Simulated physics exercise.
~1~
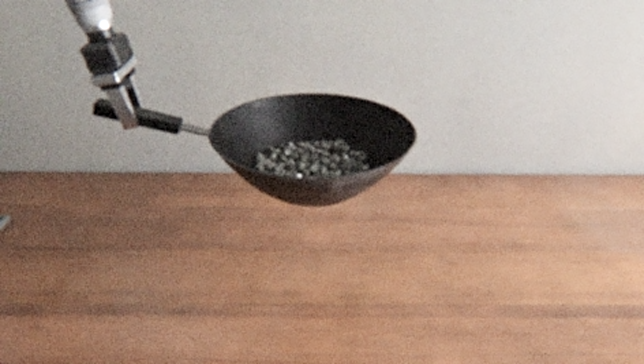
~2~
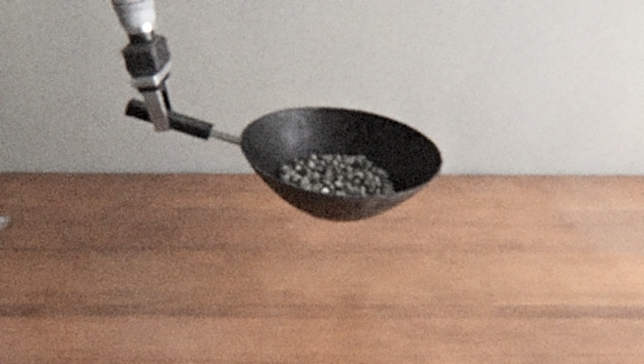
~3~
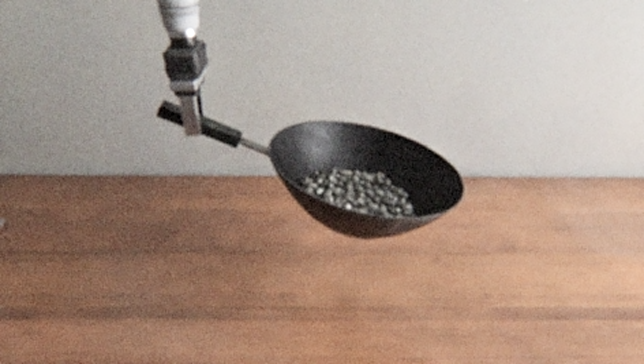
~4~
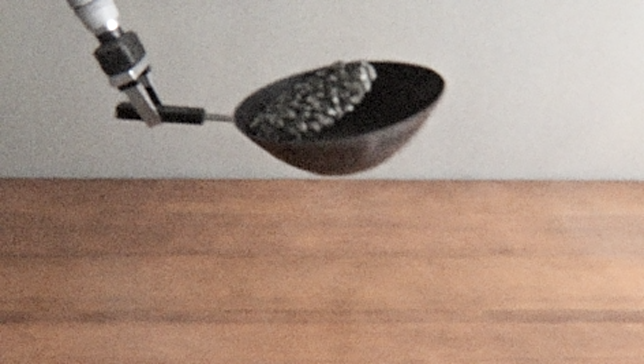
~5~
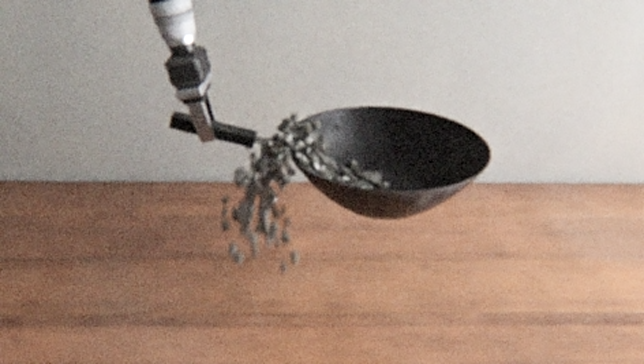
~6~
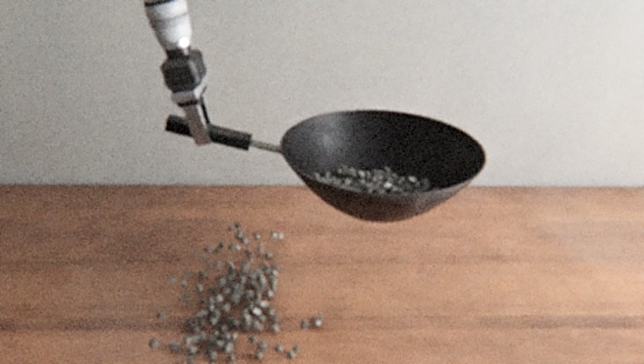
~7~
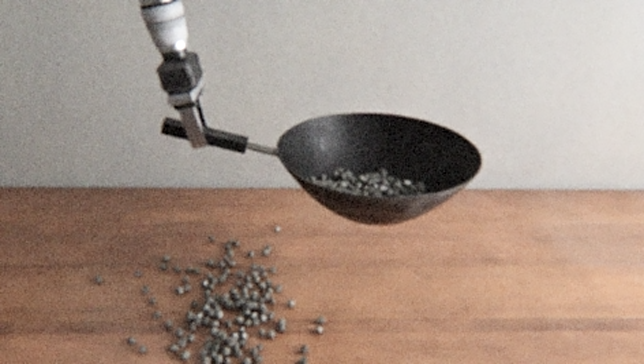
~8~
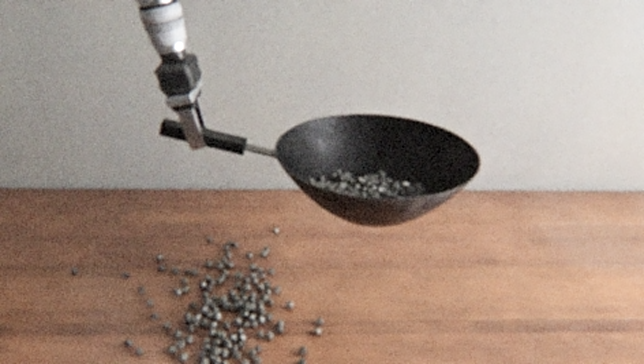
We see a mechanical arm carry a dark wok of small pebbles right and down, then jerk it back up and forward again, so that many pebbles spill over the handle side and scatter on the wooden table, while the rest settle in the wok.
